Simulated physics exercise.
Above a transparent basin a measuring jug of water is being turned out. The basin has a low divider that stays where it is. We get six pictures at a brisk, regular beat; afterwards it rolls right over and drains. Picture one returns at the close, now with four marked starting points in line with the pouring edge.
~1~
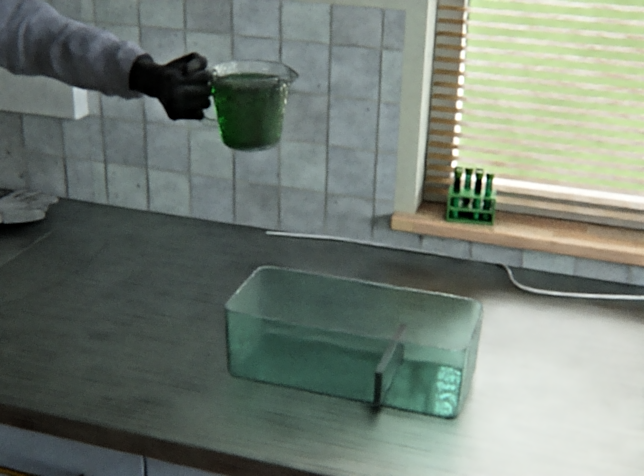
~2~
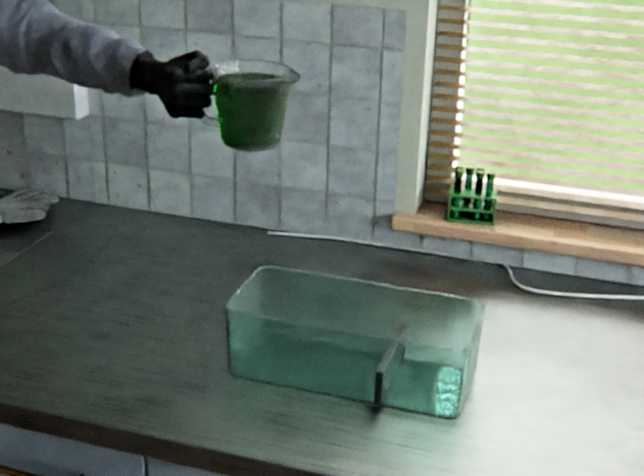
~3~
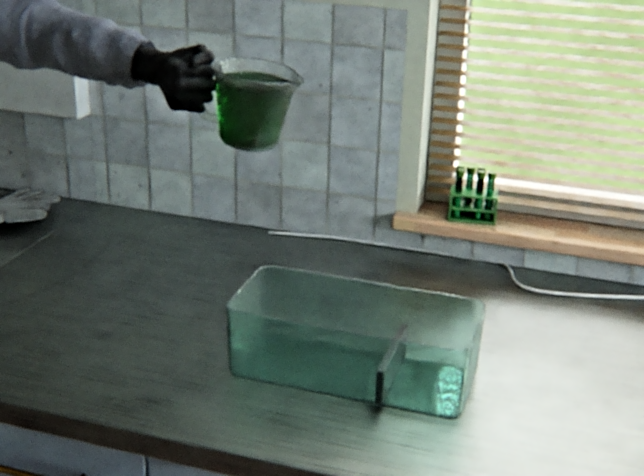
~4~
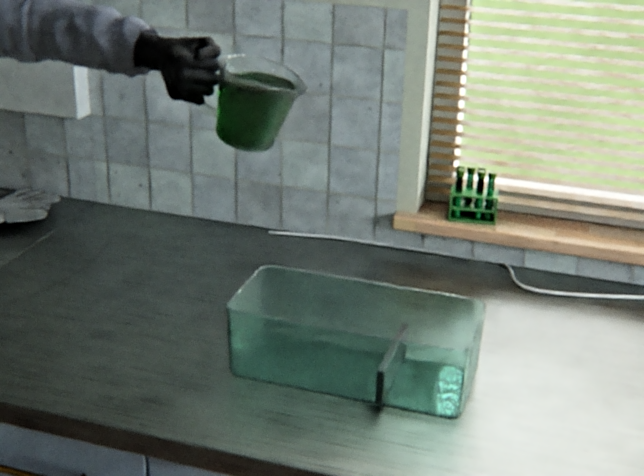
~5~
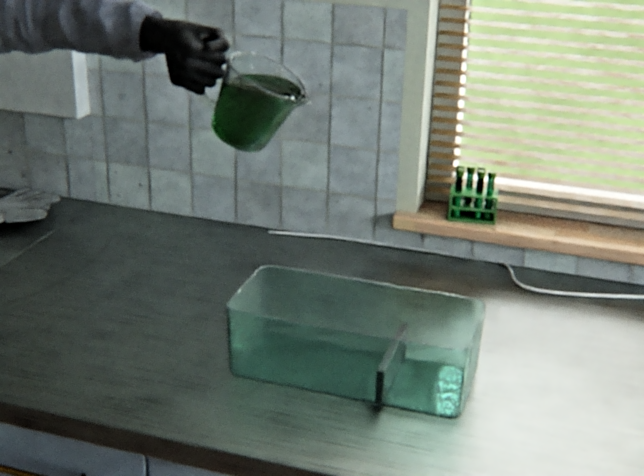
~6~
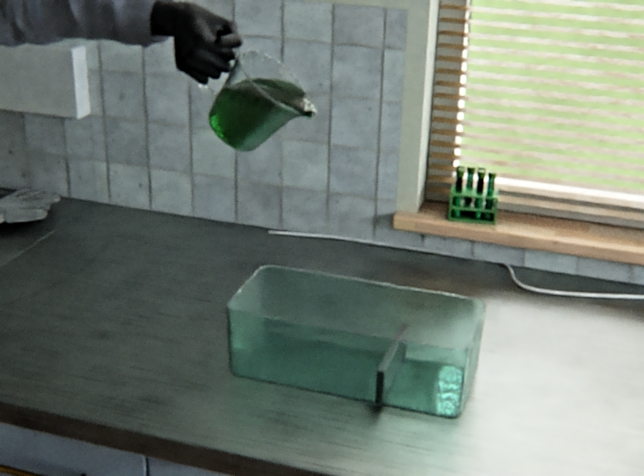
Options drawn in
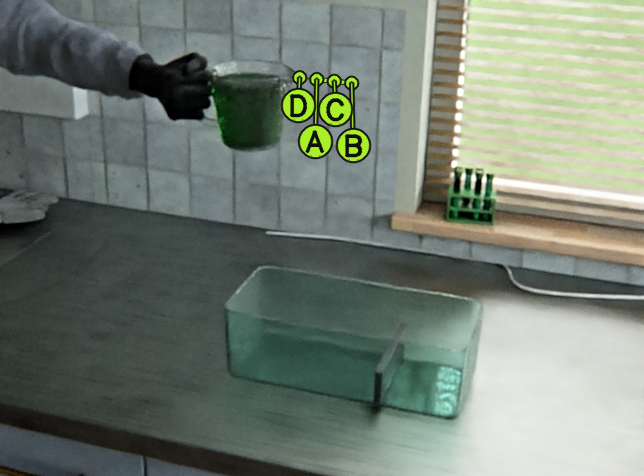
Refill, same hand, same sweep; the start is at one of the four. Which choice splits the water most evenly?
C works best here.
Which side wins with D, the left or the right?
The left side.
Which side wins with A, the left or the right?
The left side.
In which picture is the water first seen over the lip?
In picture 6.
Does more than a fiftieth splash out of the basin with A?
Yes.
On the marked copy, A at (316, 79); B at (351, 83); C at (334, 81); D at (299, 77).
If A is chosen, about 85 % ends left of the wall and 6 % right of it; 9 % is lost outside.
If B is chosen, about 11 % ends left of the wall and 83 % right of it; 5 % is lost outside.
If C is chosen, about 50 % ends left of the wall and 44 % right of it; 6 % is lost outside.
If D is chosen, about 86 % ends left of the wall and 5 % right of it; 9 % is lost outside.
